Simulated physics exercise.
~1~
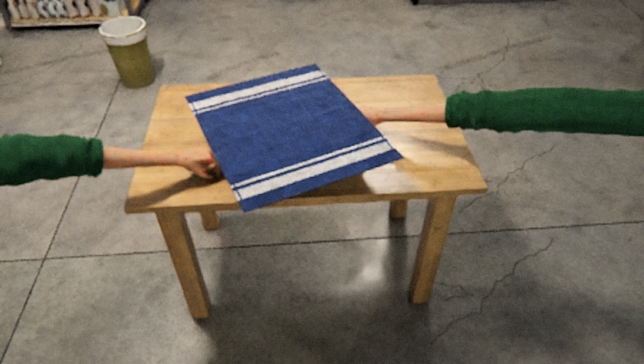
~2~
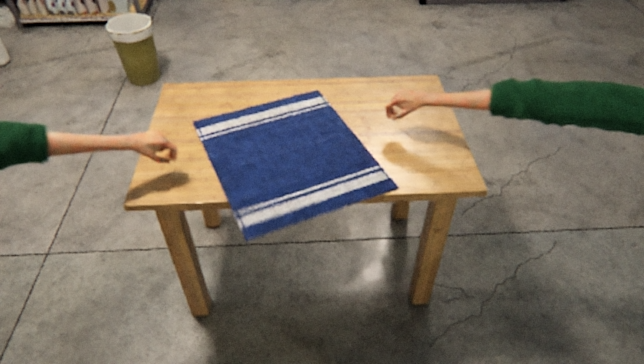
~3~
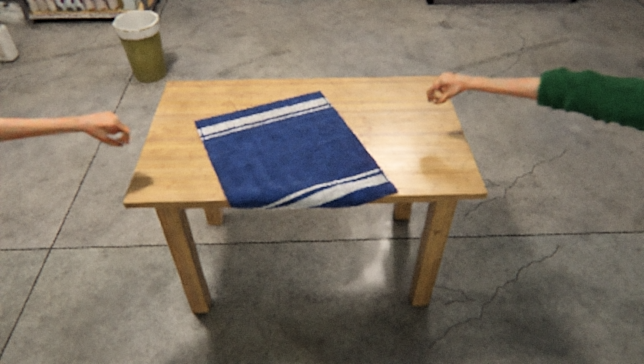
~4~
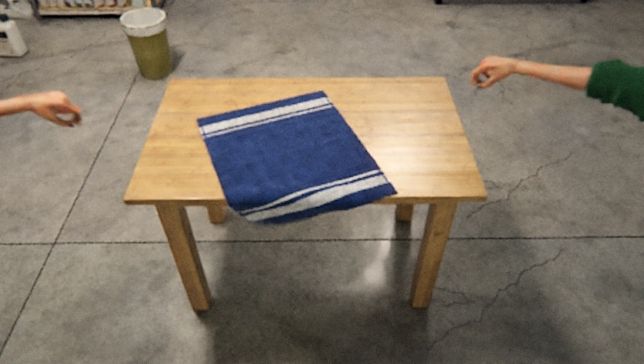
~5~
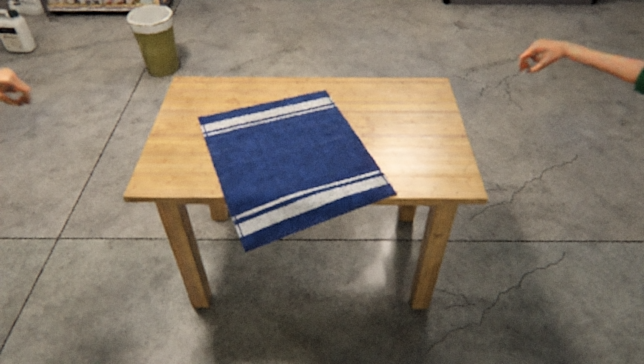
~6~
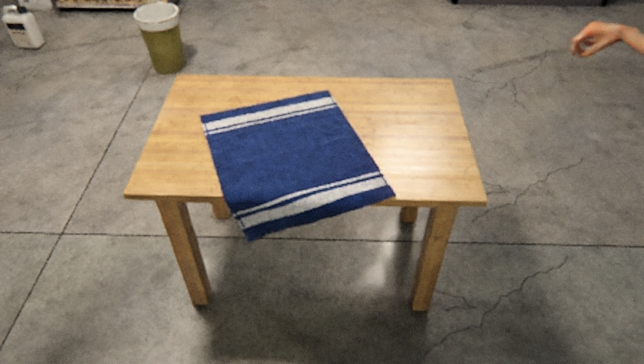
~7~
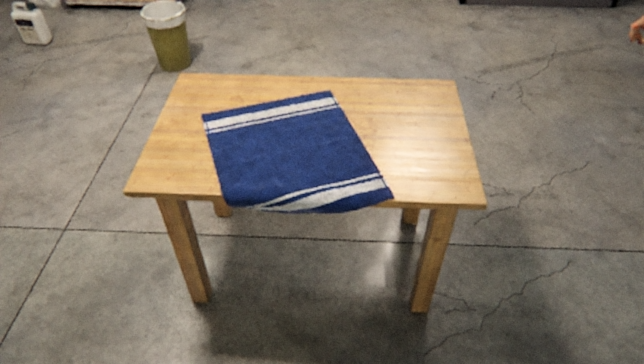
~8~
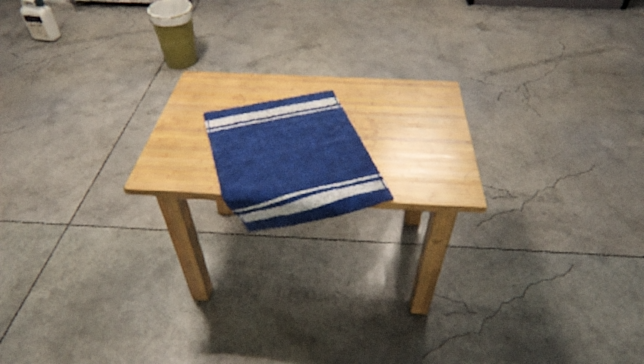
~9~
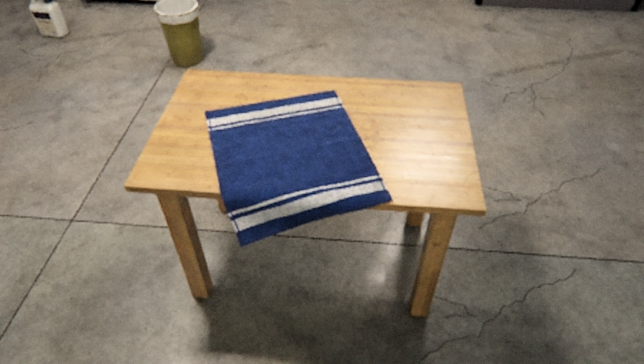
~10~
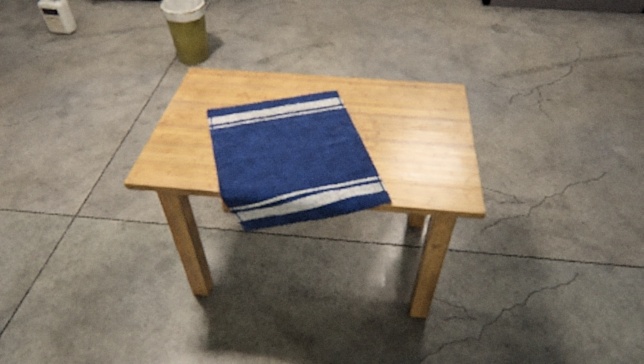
The video shows two green-sleeved arms releasing a blue tea towel with white stripes over the front edge of a wooden table, then withdrawing to either side. The overhanging end flaps gently as the view drifts slightly, and the towel stays on the table.
